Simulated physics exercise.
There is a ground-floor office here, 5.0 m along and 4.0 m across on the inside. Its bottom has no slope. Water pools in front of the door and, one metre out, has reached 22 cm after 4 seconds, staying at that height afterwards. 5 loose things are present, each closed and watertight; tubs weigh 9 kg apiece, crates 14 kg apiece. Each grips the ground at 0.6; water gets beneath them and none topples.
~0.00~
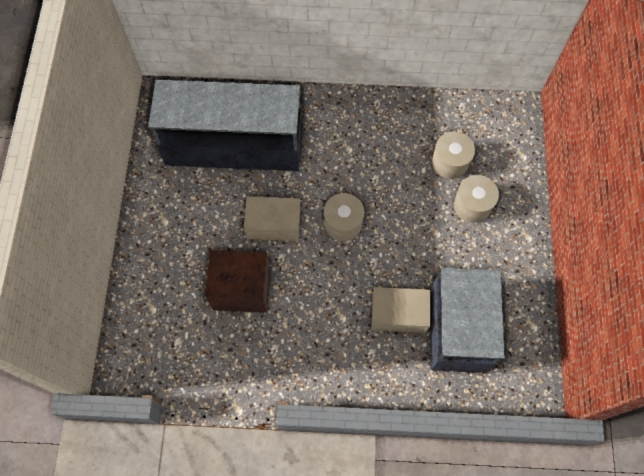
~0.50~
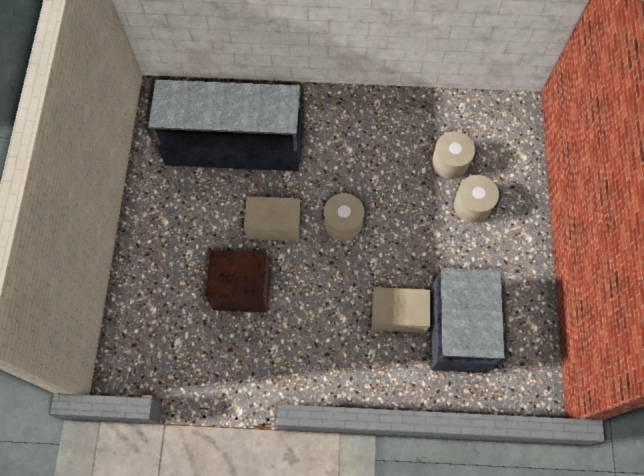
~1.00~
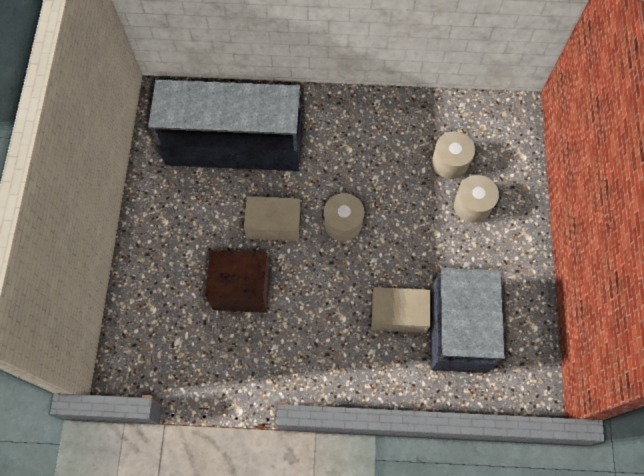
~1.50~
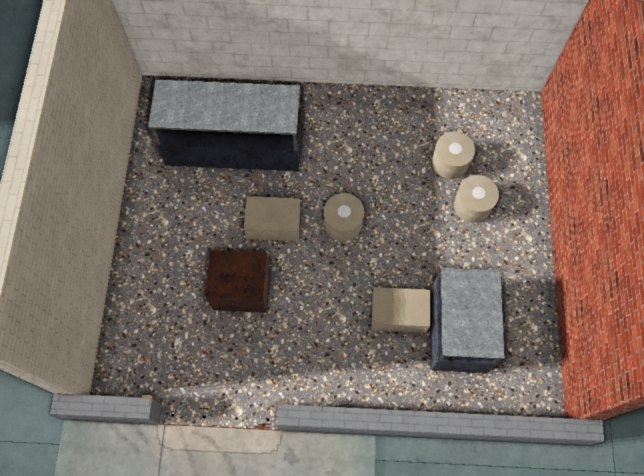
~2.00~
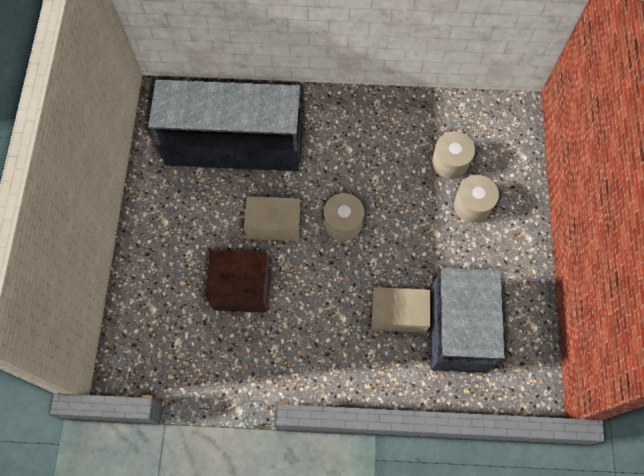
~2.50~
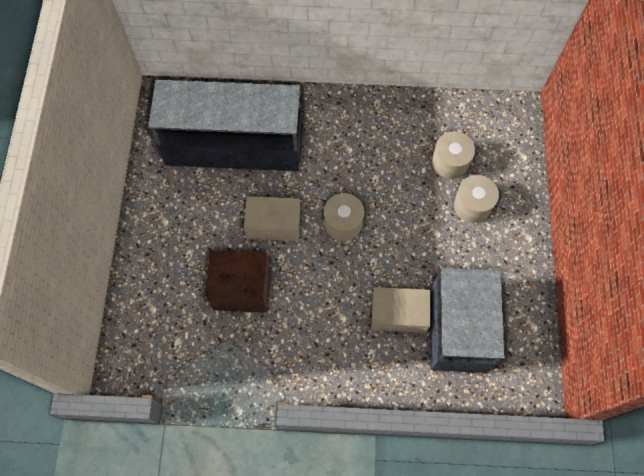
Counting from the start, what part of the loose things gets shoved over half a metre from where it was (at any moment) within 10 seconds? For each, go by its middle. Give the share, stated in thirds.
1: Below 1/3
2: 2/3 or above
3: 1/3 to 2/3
3, 1/3 to 2/3.
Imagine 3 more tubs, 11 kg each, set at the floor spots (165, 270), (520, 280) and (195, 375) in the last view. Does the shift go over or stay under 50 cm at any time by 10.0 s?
Result by item, in order: Beyond the cutoff, inside the cutoff, beyond the cutoff.
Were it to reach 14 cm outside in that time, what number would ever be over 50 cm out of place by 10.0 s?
With that change, 0 of them.
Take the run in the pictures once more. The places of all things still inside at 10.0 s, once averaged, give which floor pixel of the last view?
The centre sits near (413, 202).
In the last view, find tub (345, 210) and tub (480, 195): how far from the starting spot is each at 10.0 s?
First 120 cm, then 20 cm.
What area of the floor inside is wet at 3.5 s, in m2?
Flooded: Near 2.5 m2.
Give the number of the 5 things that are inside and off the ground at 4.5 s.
Total: 0.
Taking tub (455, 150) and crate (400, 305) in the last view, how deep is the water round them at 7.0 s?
About 3 and 3 cm.
After 3.5 s 0 of 5 are over 50 cm from their spots; 0 afloat.
After 4.5 s 0 of 5 are over 50 cm from their spots; 0 afloat.
After 7.0 s 0 of 5 are over 50 cm from their spots; 0 afloat.
After 10.0 s 2 of 5 are over 50 cm from their spots, and 2 have been at some point; 2 afloat.
